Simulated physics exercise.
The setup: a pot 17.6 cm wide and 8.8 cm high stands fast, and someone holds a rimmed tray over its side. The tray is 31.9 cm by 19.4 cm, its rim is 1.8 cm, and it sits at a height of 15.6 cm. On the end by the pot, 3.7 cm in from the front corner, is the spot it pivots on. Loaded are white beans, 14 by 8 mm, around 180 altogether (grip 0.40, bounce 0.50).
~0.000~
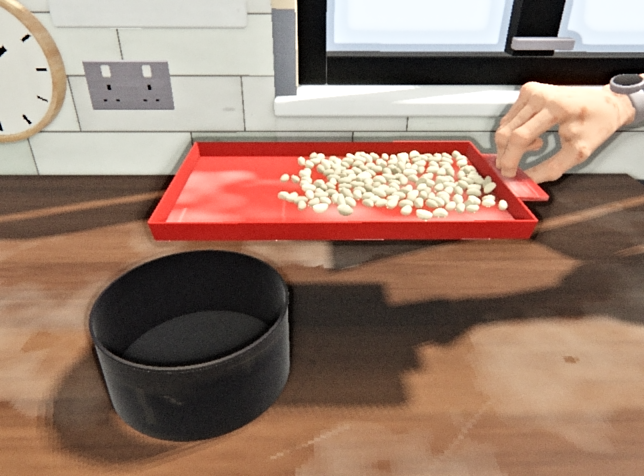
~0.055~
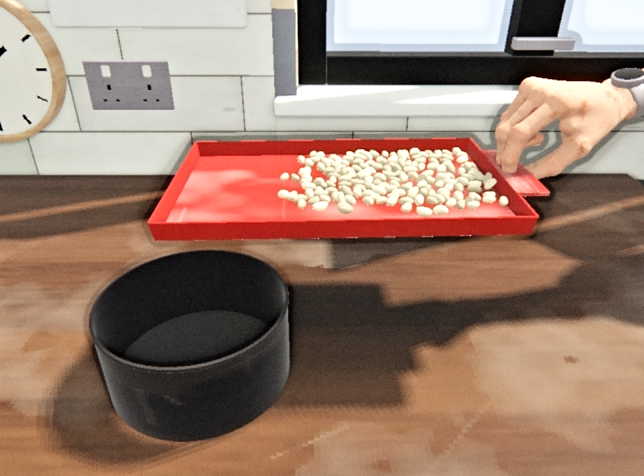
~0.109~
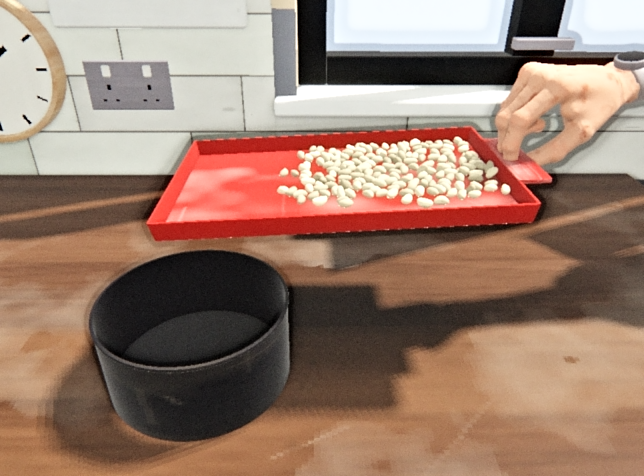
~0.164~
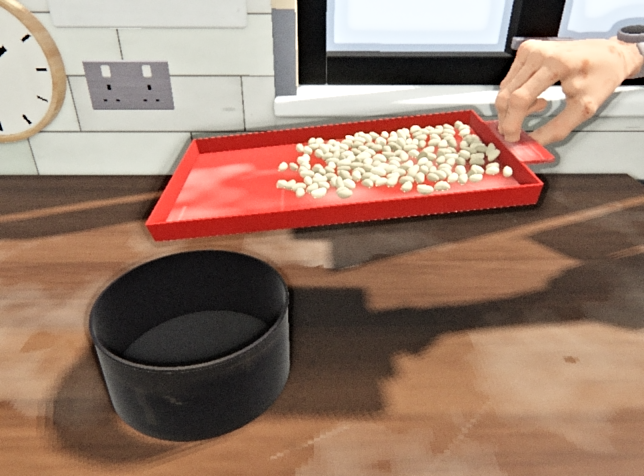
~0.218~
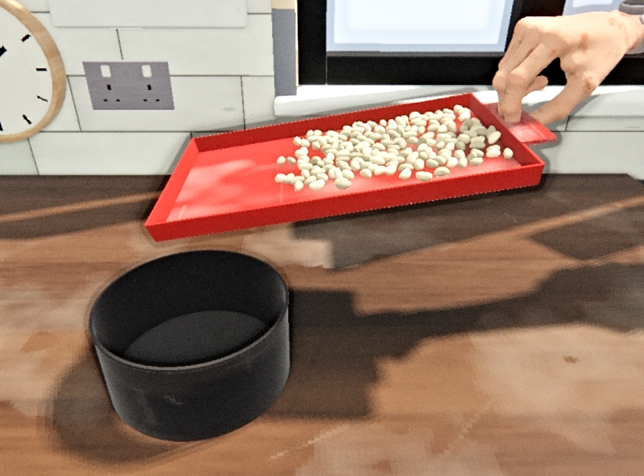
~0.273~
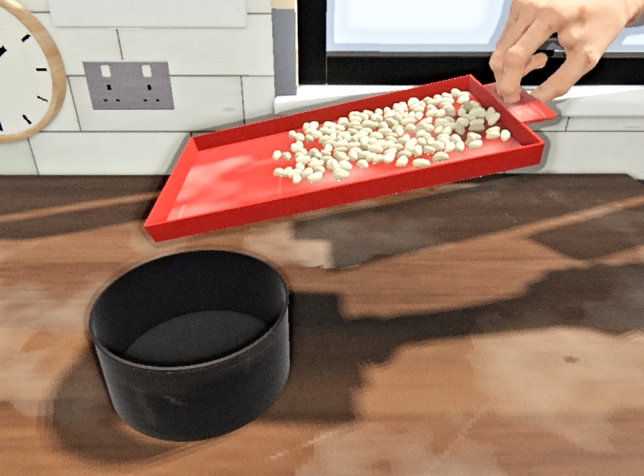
A hand lifts the right end of a red tray of white beans beside a black pot.
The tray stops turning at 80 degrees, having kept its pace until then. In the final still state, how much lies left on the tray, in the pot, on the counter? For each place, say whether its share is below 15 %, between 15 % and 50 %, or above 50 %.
Tray: Between 15 % and 50 %; pot: Between 15 % and 50 %; counter: Between 15 % and 50 %.
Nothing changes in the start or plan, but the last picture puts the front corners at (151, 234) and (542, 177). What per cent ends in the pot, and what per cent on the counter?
Pot 85; counter 5.
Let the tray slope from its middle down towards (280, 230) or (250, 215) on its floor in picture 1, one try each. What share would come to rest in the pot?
First try: About 90 percent; second try: About 85 percent.
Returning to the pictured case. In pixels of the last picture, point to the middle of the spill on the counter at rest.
I'd put it near (56, 316).
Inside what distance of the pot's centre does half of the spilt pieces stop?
I'd say close to 22 centimetres.
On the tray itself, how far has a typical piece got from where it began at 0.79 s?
About 15 cm.
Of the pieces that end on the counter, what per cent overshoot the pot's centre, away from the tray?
About 100 percent of the spill.
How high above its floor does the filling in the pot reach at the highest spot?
Roughly 1.0 cm up.
Then, at 0.79 s, tilt 45 degrees; the tray holds 100 %, the pot 0 %.
Then, at 1.14 s, tilt 66 degrees; the tray holds 55 %, the pot 10 %.
Then, at 1.58 s, tilt 80 degrees; the tray holds 45 %, the pot 25 %.
In the end, at 2.6 s, tray 40 %, pot 25 %, counter 35 %.
